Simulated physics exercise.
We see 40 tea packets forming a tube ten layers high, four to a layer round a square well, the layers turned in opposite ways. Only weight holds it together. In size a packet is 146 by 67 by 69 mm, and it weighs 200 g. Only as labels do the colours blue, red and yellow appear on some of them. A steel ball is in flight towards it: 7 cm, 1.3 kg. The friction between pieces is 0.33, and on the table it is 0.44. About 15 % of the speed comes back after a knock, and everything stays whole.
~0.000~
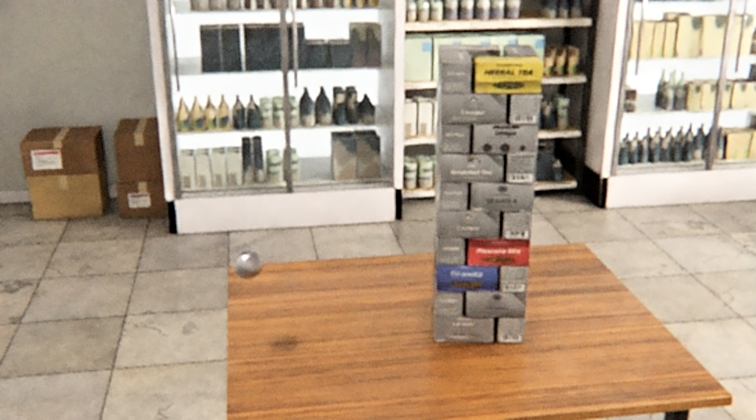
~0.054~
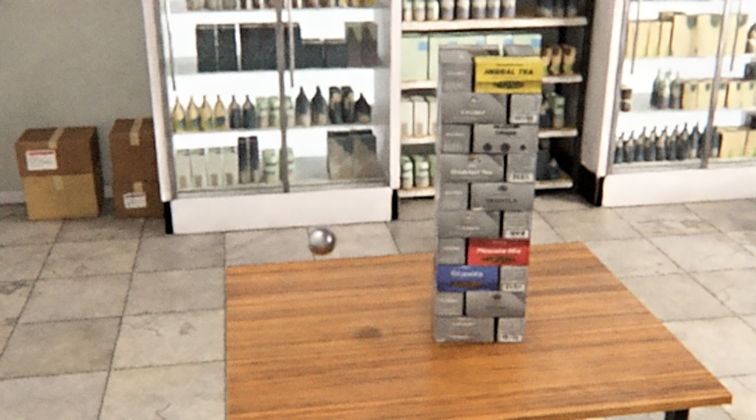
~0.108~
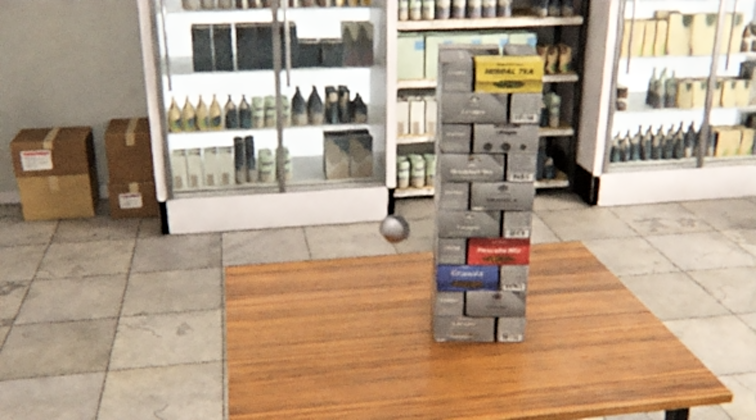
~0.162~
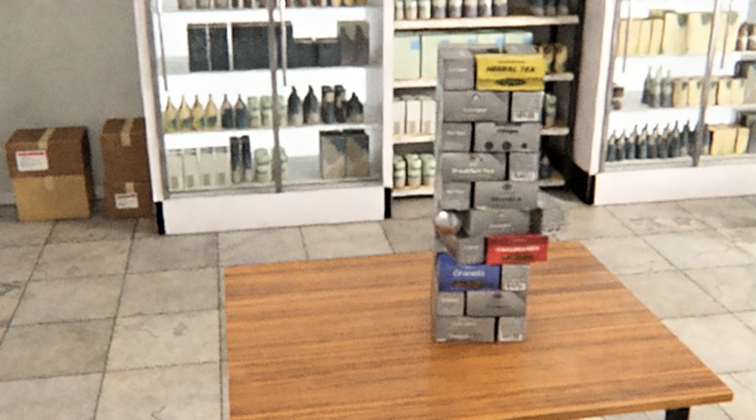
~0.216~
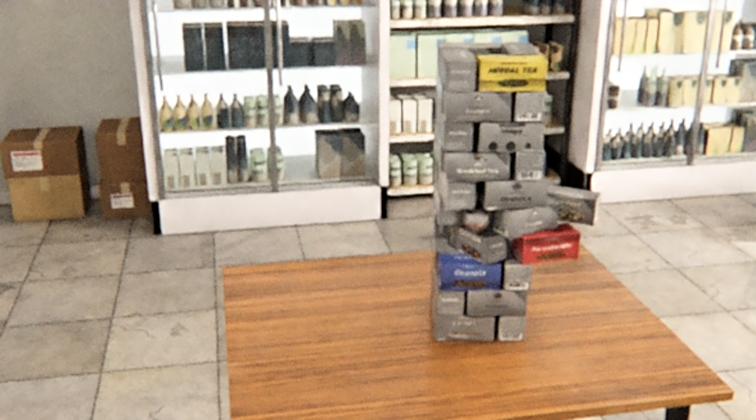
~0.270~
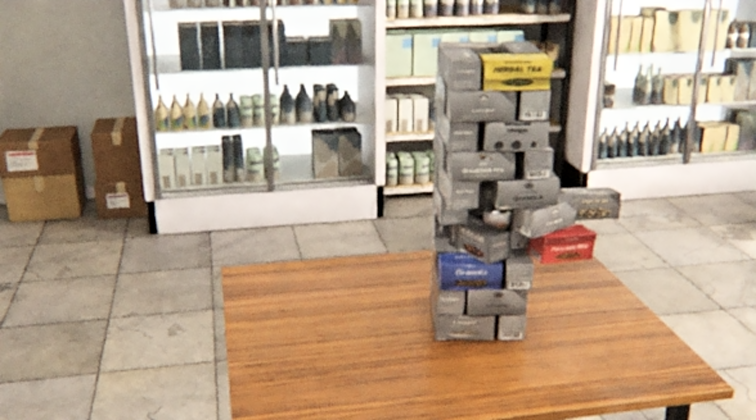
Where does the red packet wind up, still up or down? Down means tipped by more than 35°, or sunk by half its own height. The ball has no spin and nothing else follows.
Once all is still, the red packet is down.
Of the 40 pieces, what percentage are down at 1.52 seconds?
55 per cent.
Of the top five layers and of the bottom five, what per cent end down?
Top: 100%, bottom: 20%.
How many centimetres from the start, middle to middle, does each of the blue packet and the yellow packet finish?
Blue ends up 0 cm away; yellow ends up 162 cm away.
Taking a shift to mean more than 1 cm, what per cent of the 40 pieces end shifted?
Answer: 60 %.
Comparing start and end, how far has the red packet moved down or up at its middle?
At the end it is roughly 21 cm lower than at the start.
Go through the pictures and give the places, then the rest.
In the first frame (places mark the middle of the side facing us; the camera moves round a little), ball (248, 264) 41 cm from contact, 3.4 m/s; red packet (499, 253); yellow packet (509, 78); blue packet (467, 279); nothing disturbed.
In the second frame, ball (322, 241) 24 cm from contact, 3.2 m/s; red packet (499, 252).
In the third frame, ball (395, 229) 7 cm from contact, 3.2 m/s; red packet (500, 252).
In the fourth frame, ball (447, 221) after contact, 1.5 m/s; red packet (518, 251) shifted 40 mm; 6 disturbed, none down.
In the fifth frame, ball (478, 219) after contact, 1.2 m/s; red packet (552, 249) shifted 12 cm; yellow packet (513, 76) shifted 7 mm; 16 disturbed, none down.
In the sixth frame, ball (498, 217) after contact, 0.8 m/s; red packet (570, 249) leaning 5°; yellow packet (518, 75) shifted 16 mm; blue packet (472, 277) shifted 7 mm; steepest lean 7°, the packet at (595, 207); 22 disturbed, none down.
After 0.94 s, ball still moving; 13 of the 40 packets down; red packet 21 cm lower; yellow packet leaning 35°, 10 cm lower.
After 1.52 s, ball still moving; 22 of the 40 packets down; red packet 21 cm lower; yellow packet upside down.
By the end (2.8 s), ball rolling away; 22 of the 40 packets down; red packet 21 cm lower; yellow packet on its side; blue packet shifted 7 mm. As the last picture would show them, middles, red packet near (546, 316).
